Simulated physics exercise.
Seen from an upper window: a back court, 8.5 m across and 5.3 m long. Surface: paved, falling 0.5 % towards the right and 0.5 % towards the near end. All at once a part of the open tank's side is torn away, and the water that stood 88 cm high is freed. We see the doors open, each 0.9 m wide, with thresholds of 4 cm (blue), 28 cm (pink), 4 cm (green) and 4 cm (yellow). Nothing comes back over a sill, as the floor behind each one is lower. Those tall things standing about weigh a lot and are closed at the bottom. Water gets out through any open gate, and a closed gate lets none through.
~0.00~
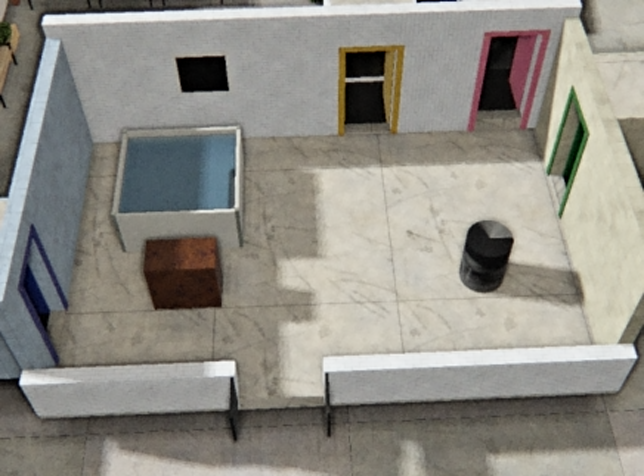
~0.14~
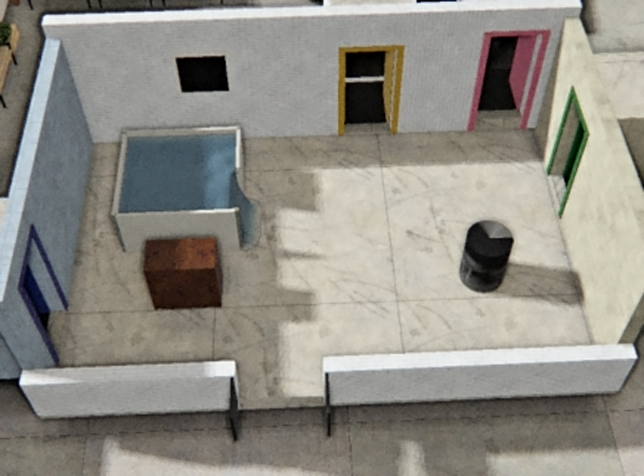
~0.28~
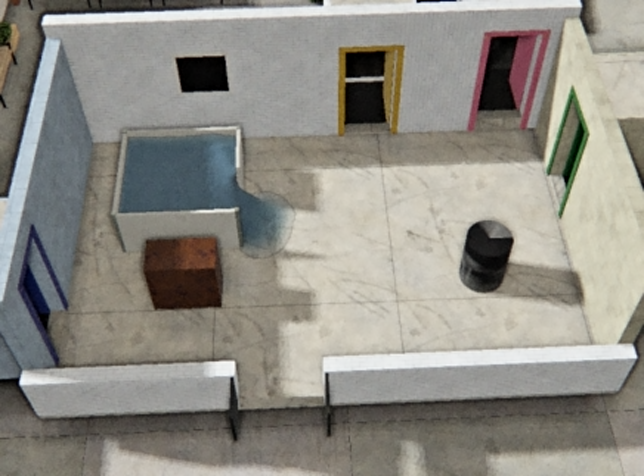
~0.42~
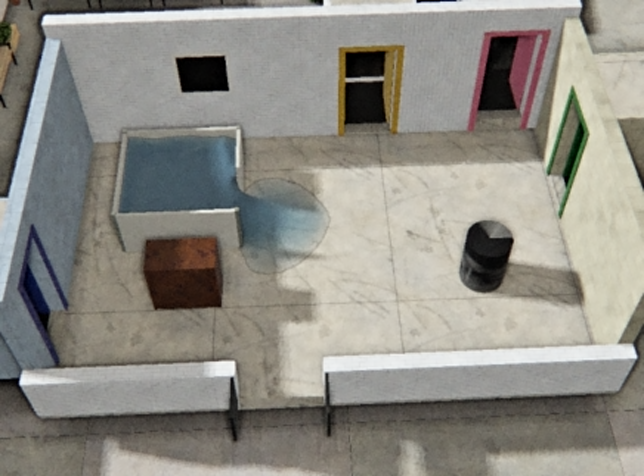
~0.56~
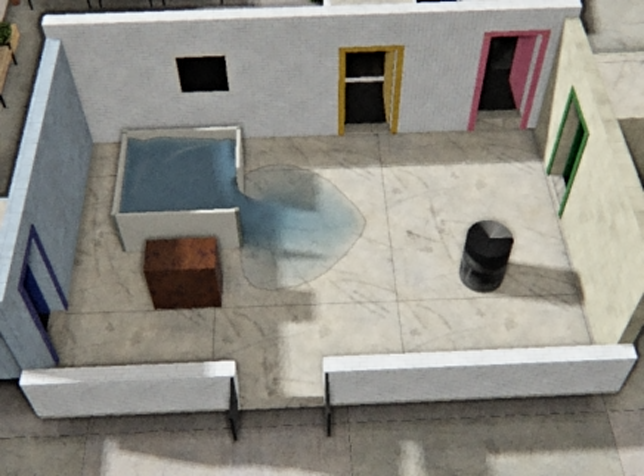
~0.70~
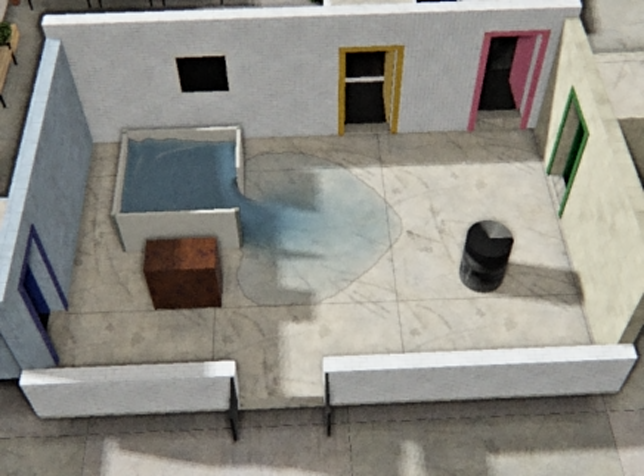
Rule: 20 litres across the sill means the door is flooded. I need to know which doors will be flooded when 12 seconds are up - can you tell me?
The blue door will see an amount within the limit come in; the pink door will see an amount within the limit come in; the green door will see too much water come in; the yellow door will see too much water come in.
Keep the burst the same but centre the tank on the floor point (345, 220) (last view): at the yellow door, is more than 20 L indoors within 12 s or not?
Then, at yellow, it's within bounds.
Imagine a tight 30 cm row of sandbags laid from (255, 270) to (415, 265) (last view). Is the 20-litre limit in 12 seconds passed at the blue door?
After that, blue comes out fine.
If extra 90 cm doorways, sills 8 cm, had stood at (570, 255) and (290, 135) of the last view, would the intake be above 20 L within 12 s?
In turn: Beyond it, short of it.
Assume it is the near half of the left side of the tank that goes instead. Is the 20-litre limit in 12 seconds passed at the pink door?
In that case, pink door: Less than that.
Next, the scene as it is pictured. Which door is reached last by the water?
It is the blue one.
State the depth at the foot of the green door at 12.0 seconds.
Average: ~ 8.0 cm.
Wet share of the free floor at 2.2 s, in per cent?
I'd guess around 60 %.
After 1.4 s water covers 45 % of the floor and is deepest (40 cm) near (254, 228); blue door not reached, pink door not reached, green door not reached, yellow door 4 cm at the sill, 0 L in.
After 2.2 s water covers 60 % of the floor and is deepest (30 cm) near (563, 233); blue door not reached, pink door 9 cm at the sill, 0 L in, green door 10 cm at the sill, 20 L in, yellow door 8 cm at the sill, 6 L in.
After 3.5 s water covers 65 % of the floor and is deepest (31 cm) near (601, 370); blue door not reached, pink door 16 cm at the sill, 0 L in, green door 20 cm at the sill, 131 L in, yellow door 6 cm at the sill, 18 L in.
After 7.0 s water covers 65 % of the floor and is deepest (20 cm) near (555, 372); blue door not reached, pink door 15 cm at the sill, 0 L in, green door 11 cm at the sill, 283 L in, yellow door 7 cm at the sill, 23 L in.
After 12.0 s water covers 90 % of the floor and is deepest (12 cm) near (405, 378); blue door 6 cm at the sill, 0 L in, pink door 8 cm at the sill, 0 L in, green door 8 cm at the sill, 375 L in, yellow door 8 cm at the sill, 59 L in.
